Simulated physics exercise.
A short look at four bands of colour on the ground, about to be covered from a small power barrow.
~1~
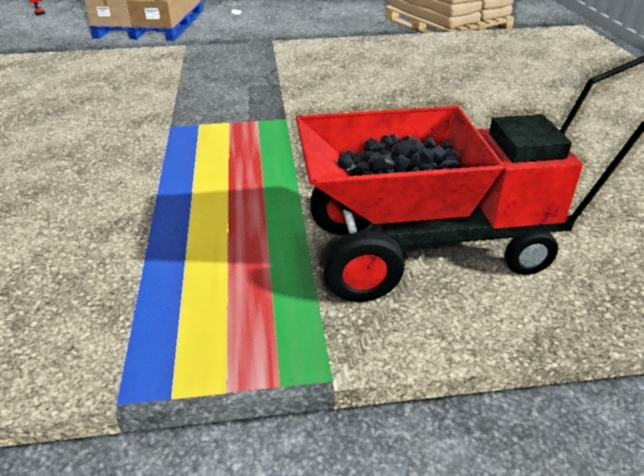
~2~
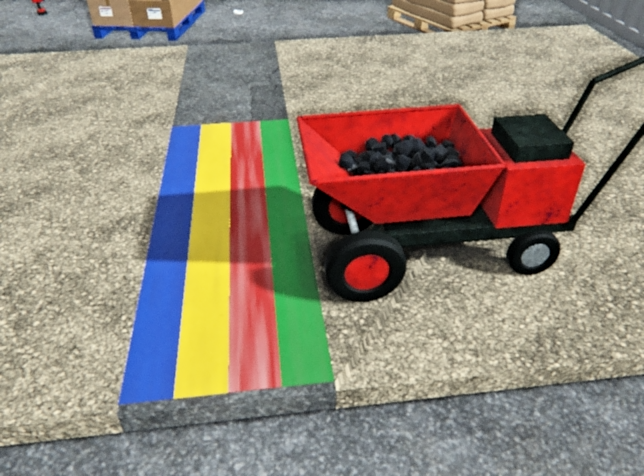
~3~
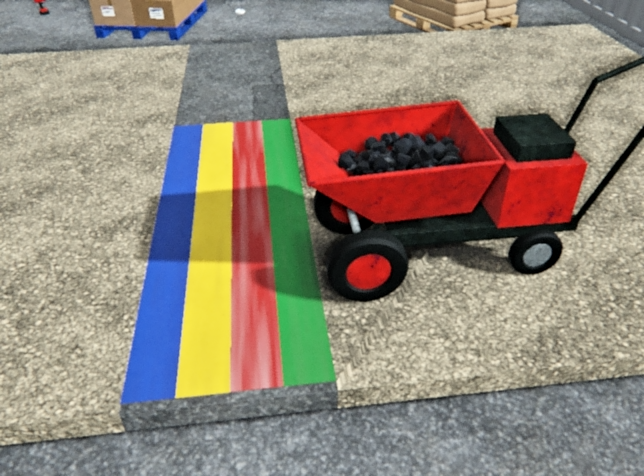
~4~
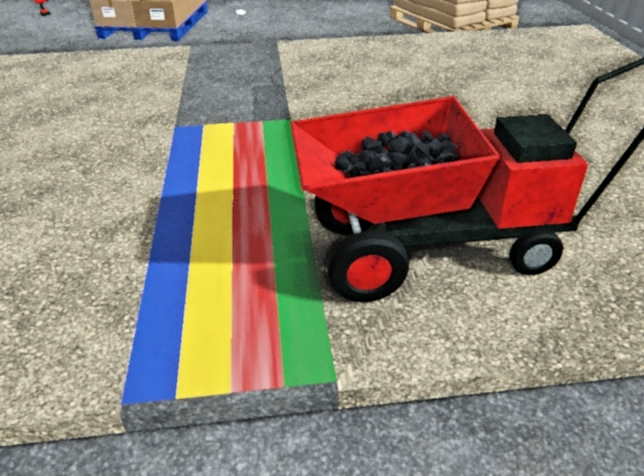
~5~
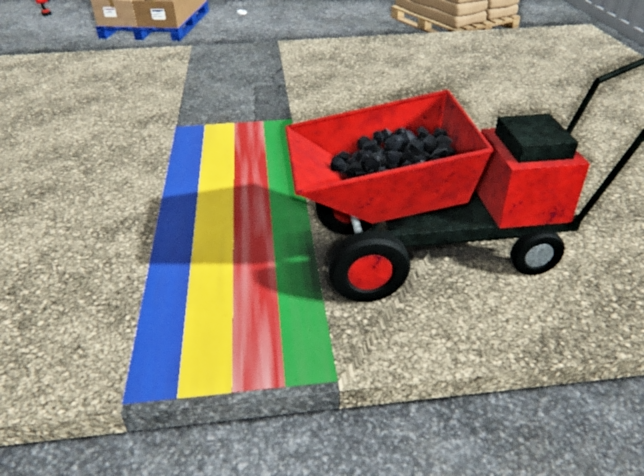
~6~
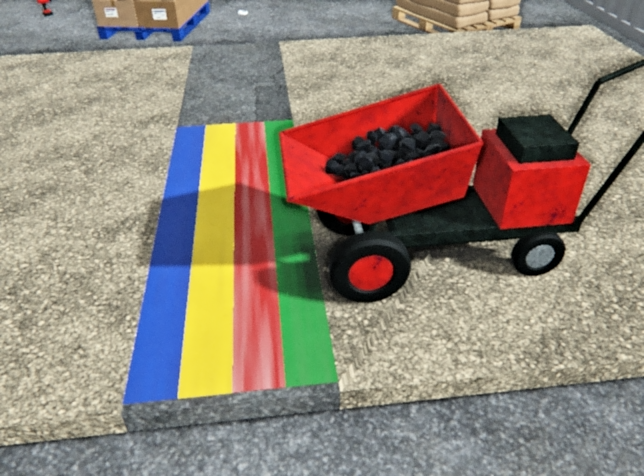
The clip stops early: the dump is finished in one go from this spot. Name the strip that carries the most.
The yellow strip carries the most.
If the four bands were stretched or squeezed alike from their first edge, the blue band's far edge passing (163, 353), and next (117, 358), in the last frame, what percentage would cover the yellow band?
About 40 and 40 per cent.
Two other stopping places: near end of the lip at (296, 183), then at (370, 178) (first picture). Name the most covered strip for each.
First that yellow strip, then that red strip.
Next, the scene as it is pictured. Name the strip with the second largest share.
In second place: The red strip.
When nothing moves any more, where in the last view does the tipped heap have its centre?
Close to (217, 269).
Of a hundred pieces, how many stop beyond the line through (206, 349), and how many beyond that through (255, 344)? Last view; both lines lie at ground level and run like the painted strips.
Near 30 % and 70 %.
Soon, skip tipped well over; all in the skip.
A while on, skip tipped steeply; nearly all in the skip; a stray few over the red strip; a small part over the yellow strip.
Towards the end, skip tipped right over; about a quarter in the skip; about a quarter over the red strip; about half over the yellow strip; a small part over the blue strip; a stray few off the paint.
Finally, skip tipped right over; about a quarter in the skip; none over the green strip; about a quarter over the red strip; about half over the yellow strip; a small part over the blue strip; a stray few off the paint.
